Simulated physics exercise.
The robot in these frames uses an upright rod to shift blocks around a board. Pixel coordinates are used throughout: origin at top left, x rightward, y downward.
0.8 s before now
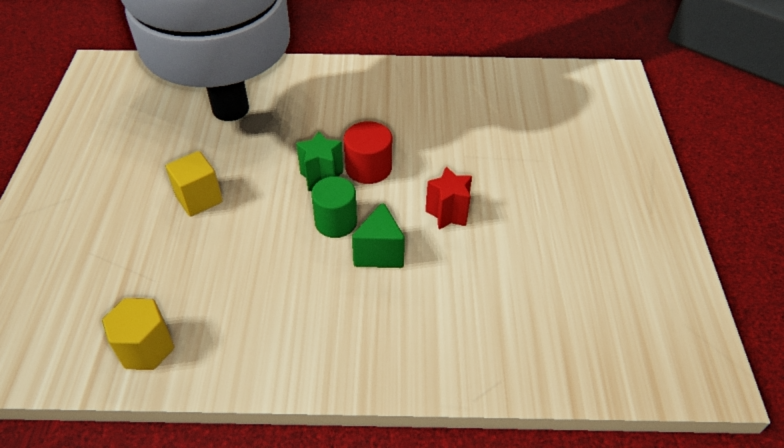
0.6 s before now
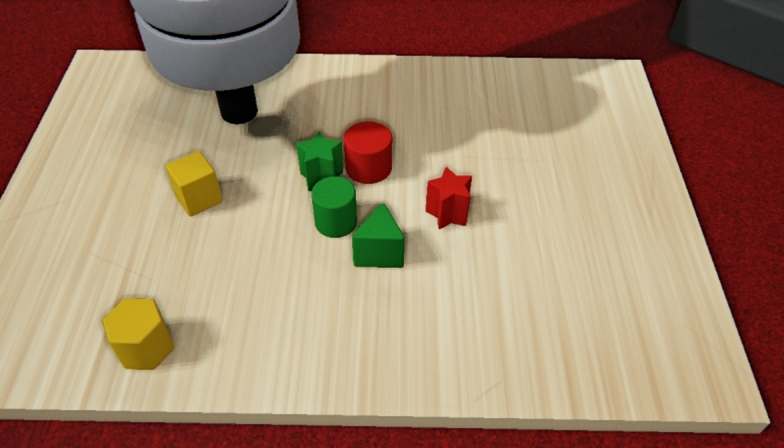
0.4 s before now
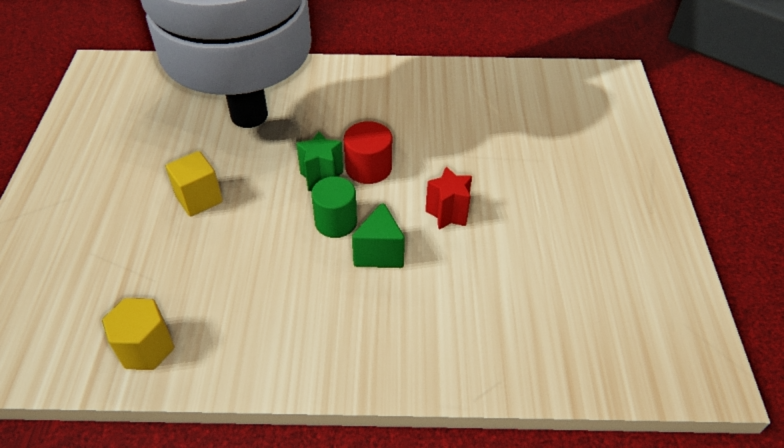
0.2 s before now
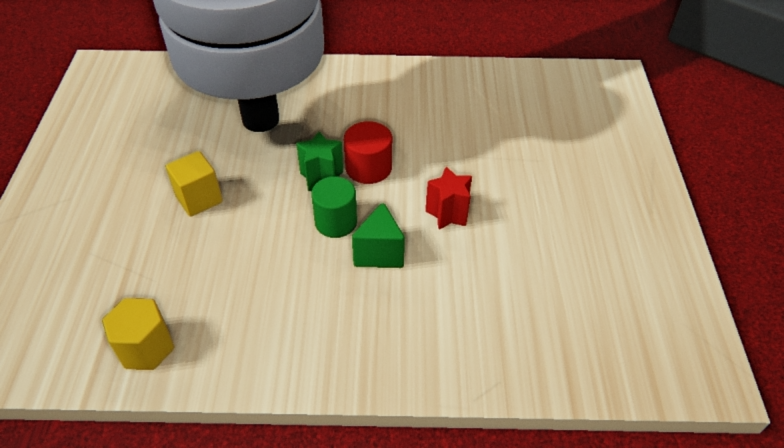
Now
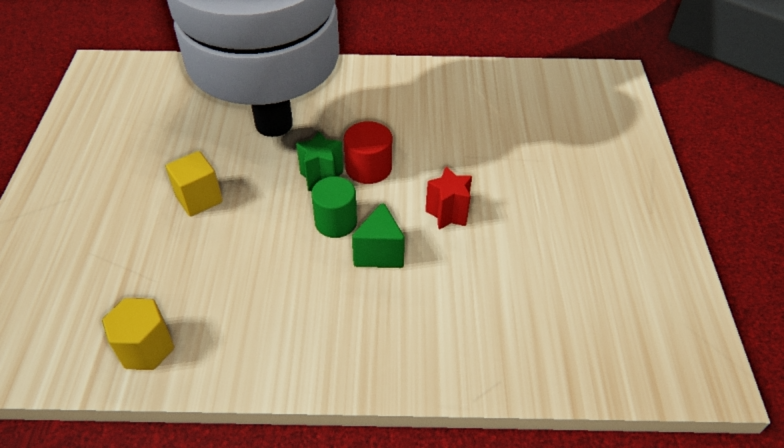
A robot arm's black rod moves slightly right toward the green star while the blocks stay still.
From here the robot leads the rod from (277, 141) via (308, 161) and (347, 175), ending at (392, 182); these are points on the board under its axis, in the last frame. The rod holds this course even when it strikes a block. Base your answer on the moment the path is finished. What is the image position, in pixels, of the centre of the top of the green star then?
At the end it should sit near (370, 175).
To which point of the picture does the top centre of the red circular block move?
In the picture, that point is around (429, 135).
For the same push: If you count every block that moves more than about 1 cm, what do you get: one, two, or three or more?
Answer: 2.
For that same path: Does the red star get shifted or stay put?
Stays put.
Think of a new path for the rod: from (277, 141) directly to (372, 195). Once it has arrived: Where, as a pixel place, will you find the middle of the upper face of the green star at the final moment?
Most likely (368, 191).
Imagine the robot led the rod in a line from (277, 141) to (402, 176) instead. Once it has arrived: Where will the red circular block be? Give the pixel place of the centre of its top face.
It should be at (446, 155) by then.
The first path, step by step. One third of the way, rod at (308, 145); green star at (324, 151).
Two thirds of the way, rod at (348, 159); green star at (353, 169), turned 30° clockwise; green circular block at (335, 195); red circular block at (391, 137).
At the end, rod at (392, 166); green star at (370, 175), turned 65° clockwise; green circular block at (336, 196); red circular block at (429, 135); red star still.
